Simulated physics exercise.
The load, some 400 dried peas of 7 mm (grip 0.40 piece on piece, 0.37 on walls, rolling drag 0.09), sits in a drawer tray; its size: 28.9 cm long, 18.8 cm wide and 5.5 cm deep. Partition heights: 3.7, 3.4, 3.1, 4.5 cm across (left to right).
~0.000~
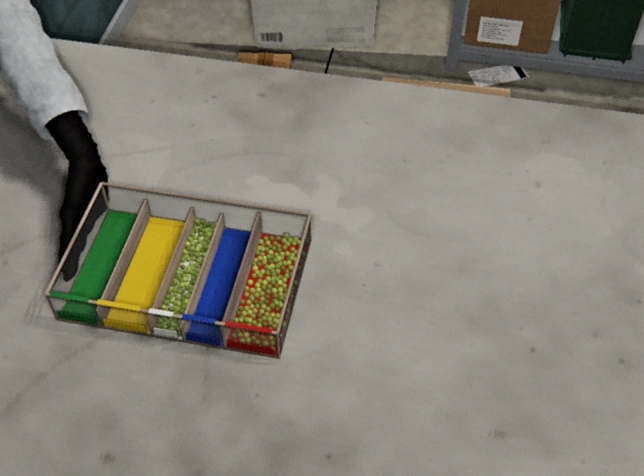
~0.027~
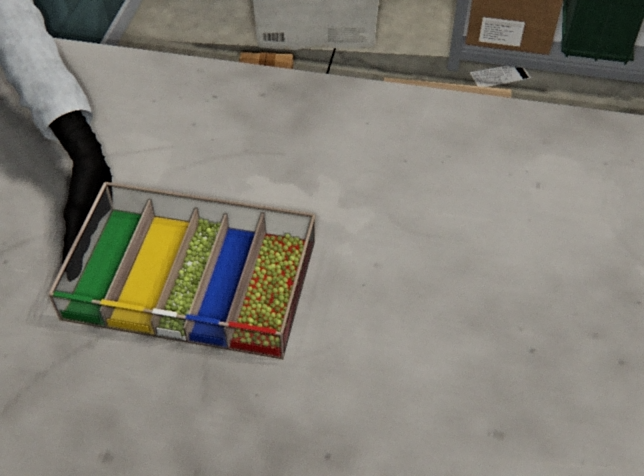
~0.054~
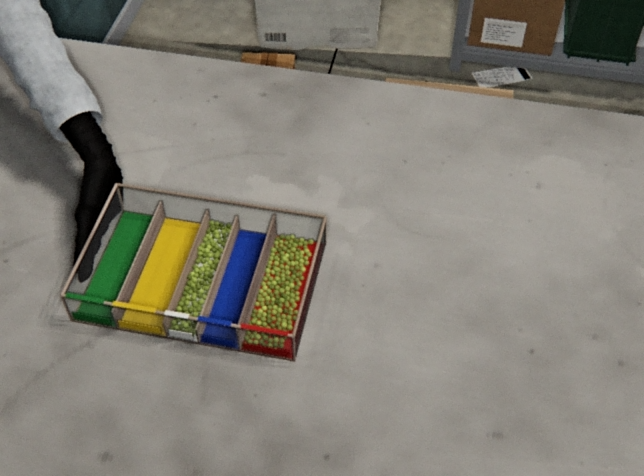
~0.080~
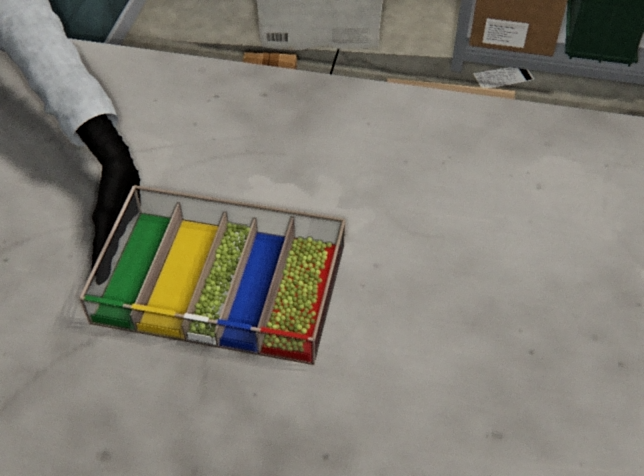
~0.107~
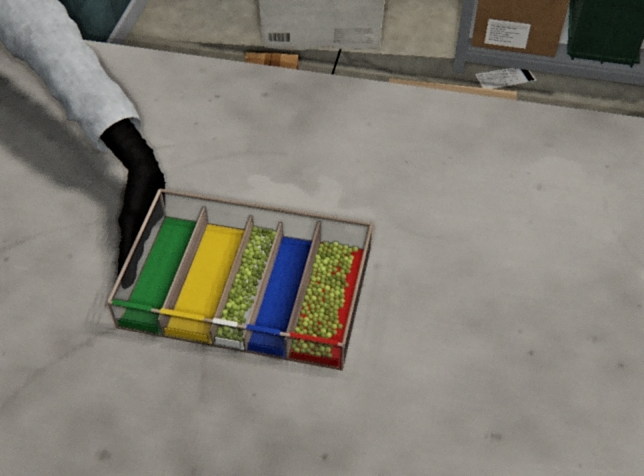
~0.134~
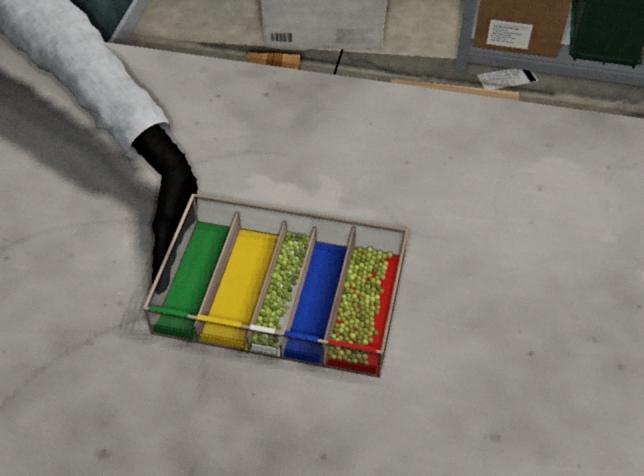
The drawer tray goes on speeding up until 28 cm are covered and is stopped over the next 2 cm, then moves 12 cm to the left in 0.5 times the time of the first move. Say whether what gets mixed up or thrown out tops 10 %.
Strayed: Over.
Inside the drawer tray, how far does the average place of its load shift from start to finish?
Roughly 1.0 cm.
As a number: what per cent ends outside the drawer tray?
About 5 per cent.
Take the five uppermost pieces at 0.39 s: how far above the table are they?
Roughly 23 cm.
After 0.23 s, tilt 0 degrees; red 50 %, white 50 %; 0 % away from where they began.
After 0.32 s, tilt 0 degrees; red 45 %, blue 5 %, white 40 %, in the air 5 %; 10 % away from where they began.
After 0.39 s, tilt 0 degrees; red 45 %, blue 5 %, white 45 %, in the air 10 %; 15 % away from where they began.
After 0.47 s, tilt 0 degrees; red 45 %, blue 5 %, green 5 %, yellow 5 %, white 40 %, in the air 5 %; 15 % away from where they began.
In the end, at 1.9 s, red 45 %, blue 5 %, outside 5 %, green 5 %, yellow 5 %, white 40 %; 15 % away from where they began.
